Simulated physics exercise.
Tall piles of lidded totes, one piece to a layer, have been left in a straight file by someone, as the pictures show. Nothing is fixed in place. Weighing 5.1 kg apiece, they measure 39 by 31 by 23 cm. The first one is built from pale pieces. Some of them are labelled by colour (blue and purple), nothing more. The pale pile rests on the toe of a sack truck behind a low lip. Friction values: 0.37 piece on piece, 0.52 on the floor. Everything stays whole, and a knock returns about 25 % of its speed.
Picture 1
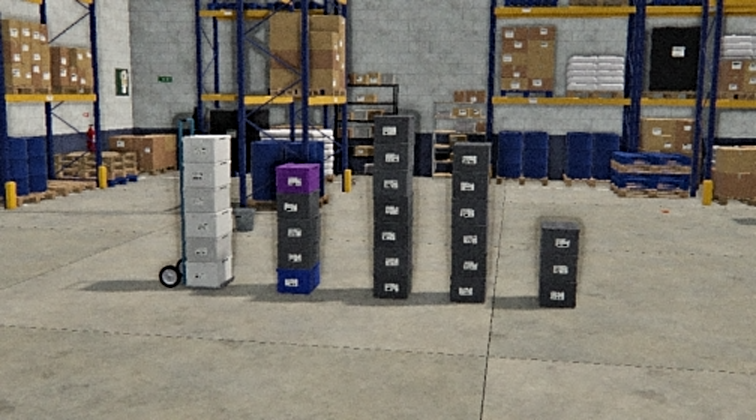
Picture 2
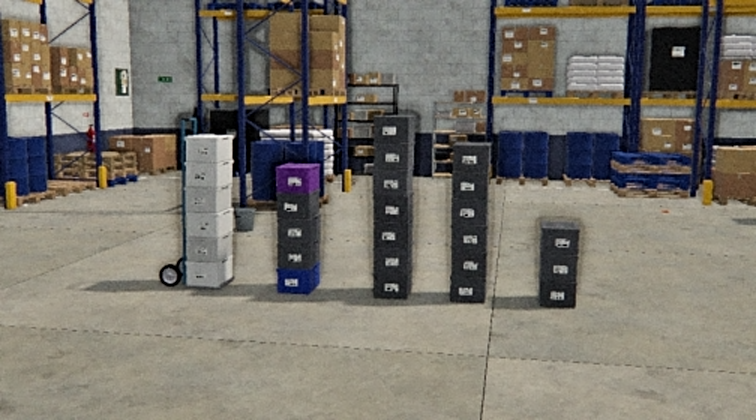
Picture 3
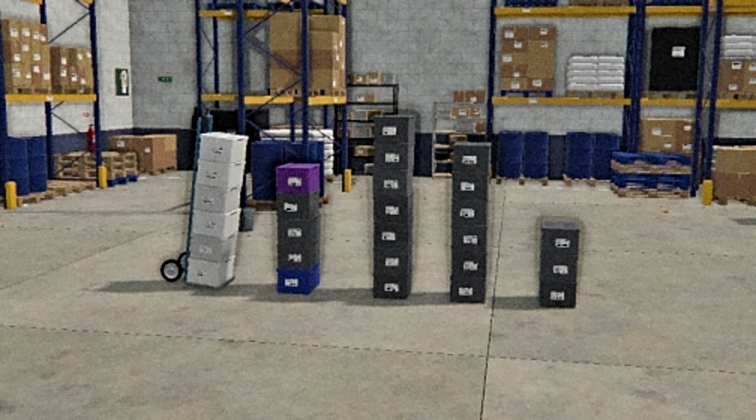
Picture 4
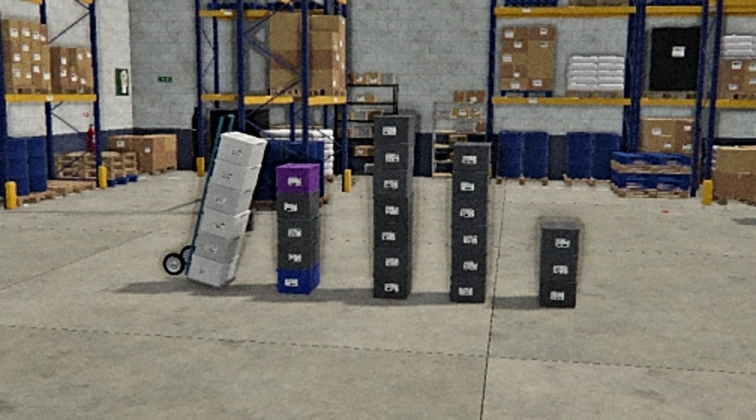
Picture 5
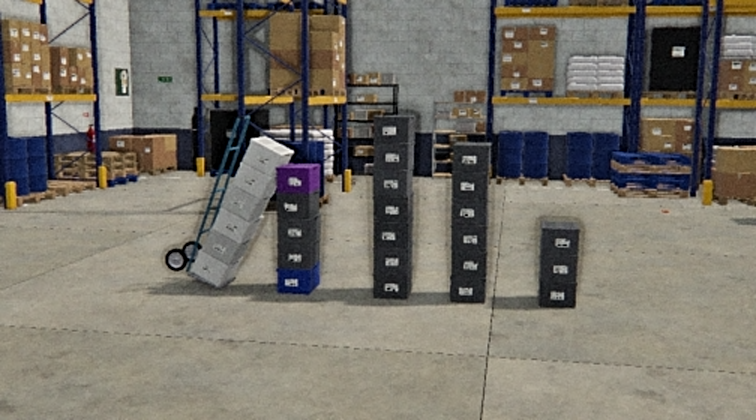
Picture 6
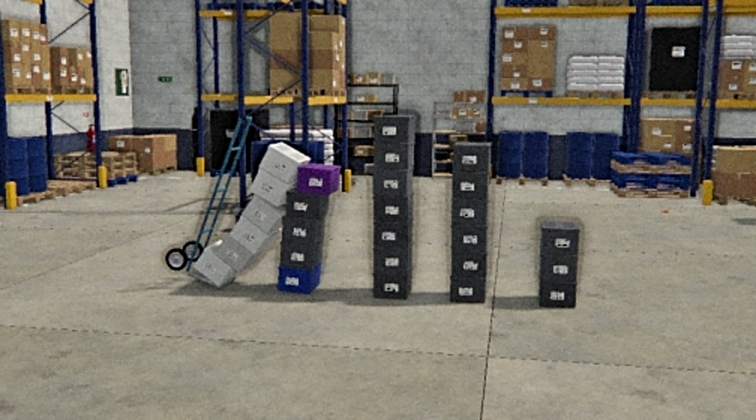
A stack of pale lidded totes on a sack truck leans steadily rightward as the truck's frame tilts the same way, in a warehouse aisle seen from the front by a still camera. To its right stand a dark stack with a purple top and blue base, then two tall dark stacks and a short one. The pale totes meet the purple one, pushing it rightward as the pile beneath shifts slightly.
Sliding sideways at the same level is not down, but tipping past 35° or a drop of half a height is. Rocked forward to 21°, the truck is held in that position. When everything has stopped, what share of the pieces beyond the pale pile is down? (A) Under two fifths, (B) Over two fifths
Option B: Over two fifths.
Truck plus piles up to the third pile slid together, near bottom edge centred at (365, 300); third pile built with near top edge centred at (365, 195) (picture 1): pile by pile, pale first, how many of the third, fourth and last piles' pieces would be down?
Result: Third pile 4, fourth pile 0, last pile 0.
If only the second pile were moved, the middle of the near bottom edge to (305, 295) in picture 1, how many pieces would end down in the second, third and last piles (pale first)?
Down counts: Second 4, third 6, last 3.
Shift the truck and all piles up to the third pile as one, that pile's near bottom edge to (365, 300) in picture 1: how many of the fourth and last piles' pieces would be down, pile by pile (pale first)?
Pile by pile, fourth 6 and last 2.
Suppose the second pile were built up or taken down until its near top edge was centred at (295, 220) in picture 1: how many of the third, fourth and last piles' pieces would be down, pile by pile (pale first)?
Down by pile: Third 0, fourth 0, last 0.
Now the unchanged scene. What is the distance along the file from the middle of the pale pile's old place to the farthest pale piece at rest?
About 140 cm.
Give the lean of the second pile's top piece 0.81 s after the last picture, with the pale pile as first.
Lean: Near 20 degrees.
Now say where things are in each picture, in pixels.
In the first frame (each place is the centre of the face we see best), truck frame (181, 154) 0° forward; blue tote (293, 282); purple tote (292, 181); the others all in place.
Truck frame (183, 154) 1° forward; purple tote (292, 181), in the second frame.
Truck frame (197, 151) 7° forward, top of the pale pile leaning 7°; purple tote (292, 181); the others all in place, in the third frame.
Truck frame (215, 149) 15° forward, top of the pale pile leaning 15°; purple tote (292, 181); the others all in place, in the fourth frame.
Truck frame (228, 150) 20° forward, top of the pale pile leaning 26°; purple tote (293, 181); the others all in place, in the fifth frame.
Truck frame (230, 150) 21° forward, top of the pale pile leaning 28°; purple tote (313, 181) tilted 4°; blue tote (294, 281) tilted 4°; 5 have shifted, in the sixth frame.
Then, 0.81 s later than the last frame, 6 of the pale pile down; 4 of the 21 other totes down; blue tote tilted 26°; purple tote tilted 22°, 18 cm lower.
Then, 1.87 s later than the last frame, 6 of the pale pile down; 17 of the 21 other totes down; purple tote tilted 47°, 55 cm lower; blue tote tilted 24°.
When it is over, 6 of the pale pile down; 19 of the 21 other totes down; purple tote tilted 46°, 55 cm lower; blue tote tilted 24°. That is 90 per cent. In pixels of the last frame, middles, purple tote near (418, 243), blue tote near (307, 272).
